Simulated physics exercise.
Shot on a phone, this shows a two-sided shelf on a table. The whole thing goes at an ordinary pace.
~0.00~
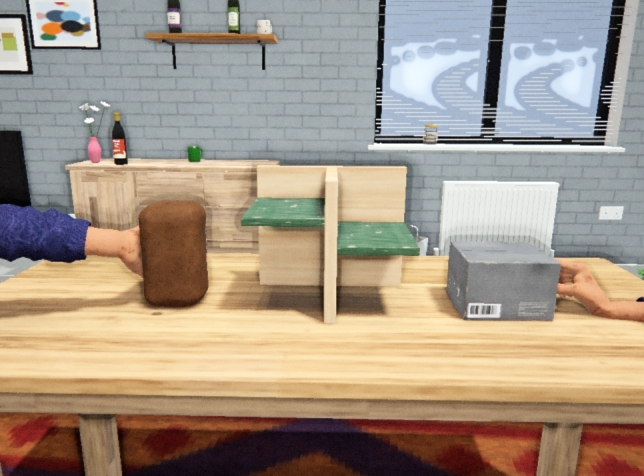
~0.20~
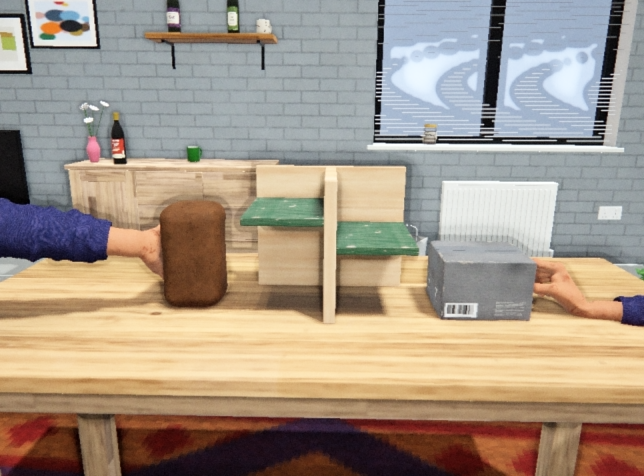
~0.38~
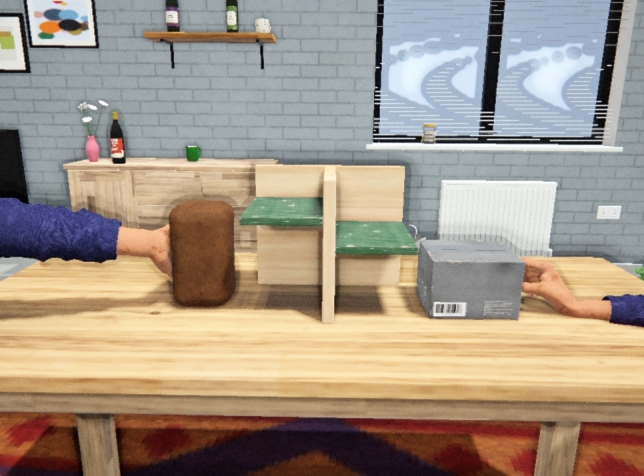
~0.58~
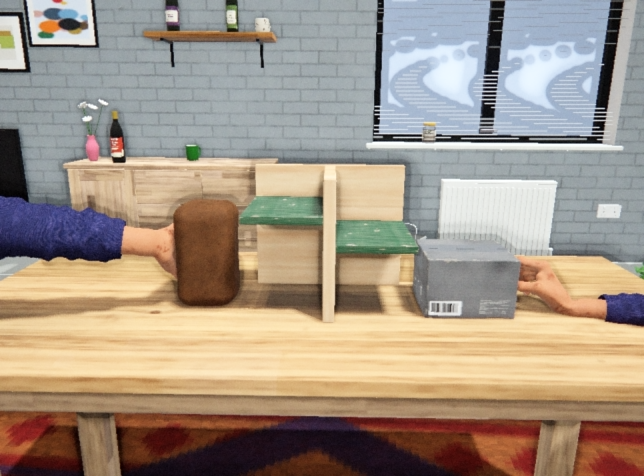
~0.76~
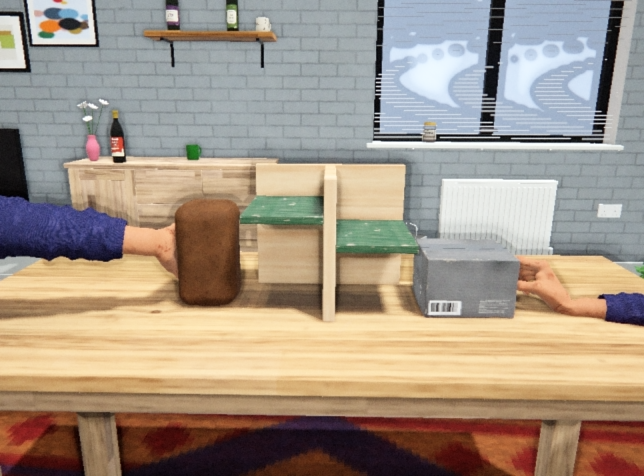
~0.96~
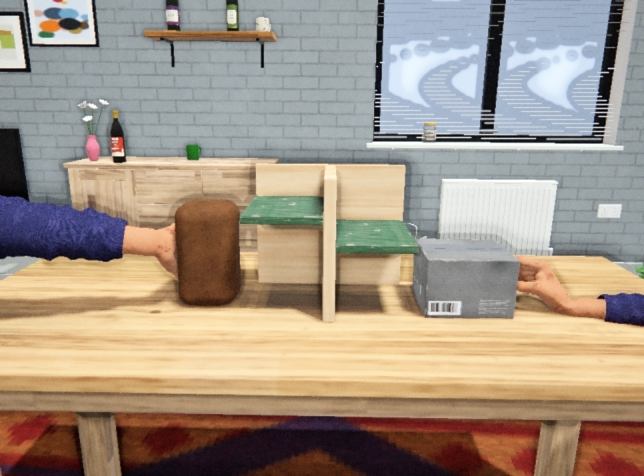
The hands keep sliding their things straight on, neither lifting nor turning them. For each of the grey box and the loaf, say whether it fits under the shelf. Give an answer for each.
Outcome: Grey box: In. Loaf: Jammed.
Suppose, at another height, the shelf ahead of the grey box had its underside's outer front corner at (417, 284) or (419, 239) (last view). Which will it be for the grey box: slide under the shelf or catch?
Is blocked; passes underneath.
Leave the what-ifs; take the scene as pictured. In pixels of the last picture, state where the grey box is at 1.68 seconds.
Centre: Approx (396, 276).
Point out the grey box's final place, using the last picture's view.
About (381, 276).
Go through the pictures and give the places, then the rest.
In the first picture, hands sliding the things forward; grey box (498, 279); loaf (175, 254); shelf (331, 240).
In the second picture, hands sliding the things forward; loaf (195, 254); shelf (330, 240).
In the third picture, hands sliding the things forward; grey box (466, 278); shelf (329, 239).
In the fourth picture, hands sliding the things forward; loaf (208, 253); shelf (329, 238).
In the fifth picture, hands sliding the things forward; grey box (461, 276); shelf (330, 238).
In the sixth picture, hands sliding the things forward; grey box (461, 277); loaf (209, 252); shelf (329, 238).
By 1.22 s, grey box sliding up to the opening near (449, 276); loaf sliding up to the opening near (221, 253).
By 1.48 s, grey box part of the way in near (419, 276); loaf stopped at the opening near (221, 253).
By 1.68 s, grey box part of the way in near (397, 276); loaf stopped at the opening near (221, 253).
When it is over (2.2 s), the grey box clears the shelf, near (381, 276); the loaf is too tall, near (221, 253).
